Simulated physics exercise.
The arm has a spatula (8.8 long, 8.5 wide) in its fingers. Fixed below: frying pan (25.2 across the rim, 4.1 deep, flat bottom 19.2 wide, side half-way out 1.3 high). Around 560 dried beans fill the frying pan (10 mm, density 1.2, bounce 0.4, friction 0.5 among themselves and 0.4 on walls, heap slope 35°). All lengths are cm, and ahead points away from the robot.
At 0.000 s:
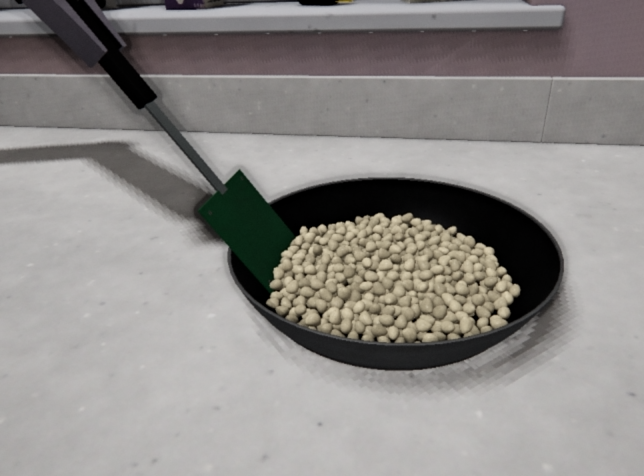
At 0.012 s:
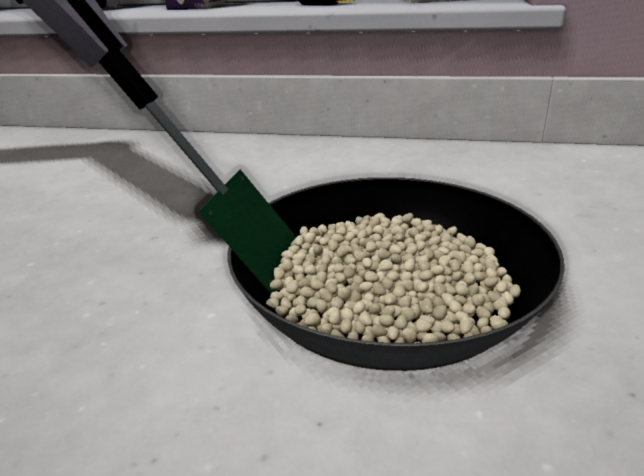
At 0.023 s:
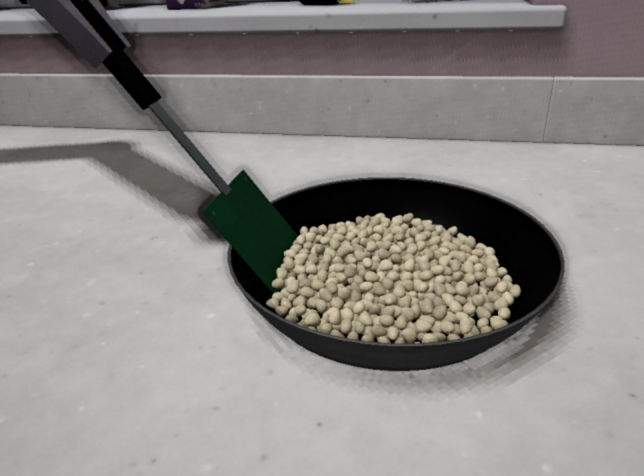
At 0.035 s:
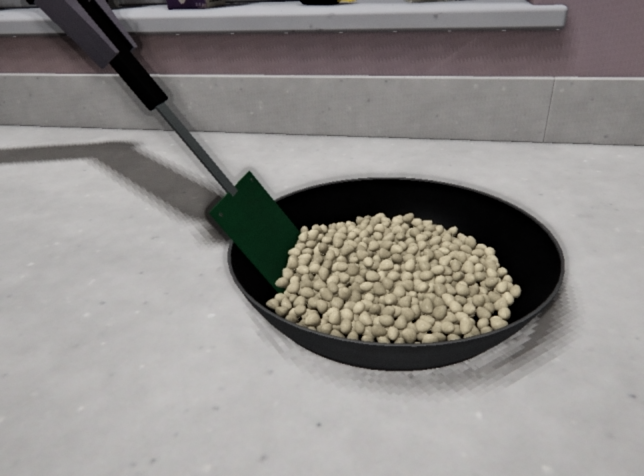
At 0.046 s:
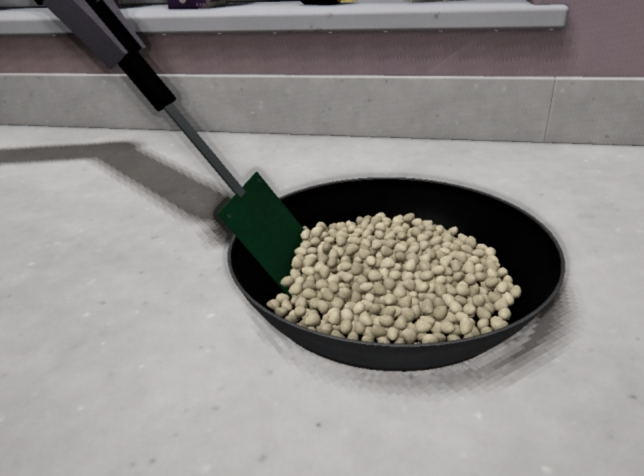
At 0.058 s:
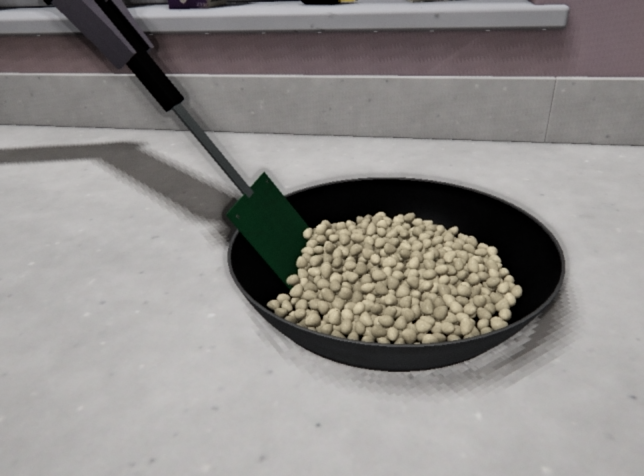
The footage shows a robotic arm holding a green spatula at the left edge of a black frying pan heaped with pale dried beans, then moving it slightly to the right against the beans, which barely shift.
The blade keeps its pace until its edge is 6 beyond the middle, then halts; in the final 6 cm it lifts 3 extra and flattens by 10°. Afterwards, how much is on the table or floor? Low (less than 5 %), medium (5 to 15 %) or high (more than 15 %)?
Answer: Low; less than 5 % of the dried beans finish on the table or floor.
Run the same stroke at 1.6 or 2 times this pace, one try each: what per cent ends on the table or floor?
About 5 and 10 per cent.
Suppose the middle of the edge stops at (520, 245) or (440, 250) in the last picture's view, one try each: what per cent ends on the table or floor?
Some 20 and 0 per cent.
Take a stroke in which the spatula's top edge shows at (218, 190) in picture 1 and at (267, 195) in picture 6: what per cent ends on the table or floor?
Some 10 per cent.
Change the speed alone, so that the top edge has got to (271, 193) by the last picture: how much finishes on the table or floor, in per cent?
Some 10 per cent.
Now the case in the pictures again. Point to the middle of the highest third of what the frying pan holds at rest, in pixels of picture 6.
Near (504, 259).
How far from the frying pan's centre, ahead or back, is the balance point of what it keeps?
Some 4.5 cm ahead.
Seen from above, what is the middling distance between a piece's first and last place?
About 4 cm.
After 0.14 s, sloping 54°, highest piece 5 above the table; 555 in the frying pan.
After 0.21 s, sloping 50°, highest piece 4 above the table; 555 in the frying pan.
After 0.45 s, sloping 44°, highest piece 5 above the table; 553 in the frying pan, 2 on the table or floor.
After 1.50 s, sloping 44°, highest piece 5 above the table; 553 in the frying pan, 2 on the table or floor.
At rest, 553 in the frying pan, 2 on the table or floor. That is 0 % on the table or floor.
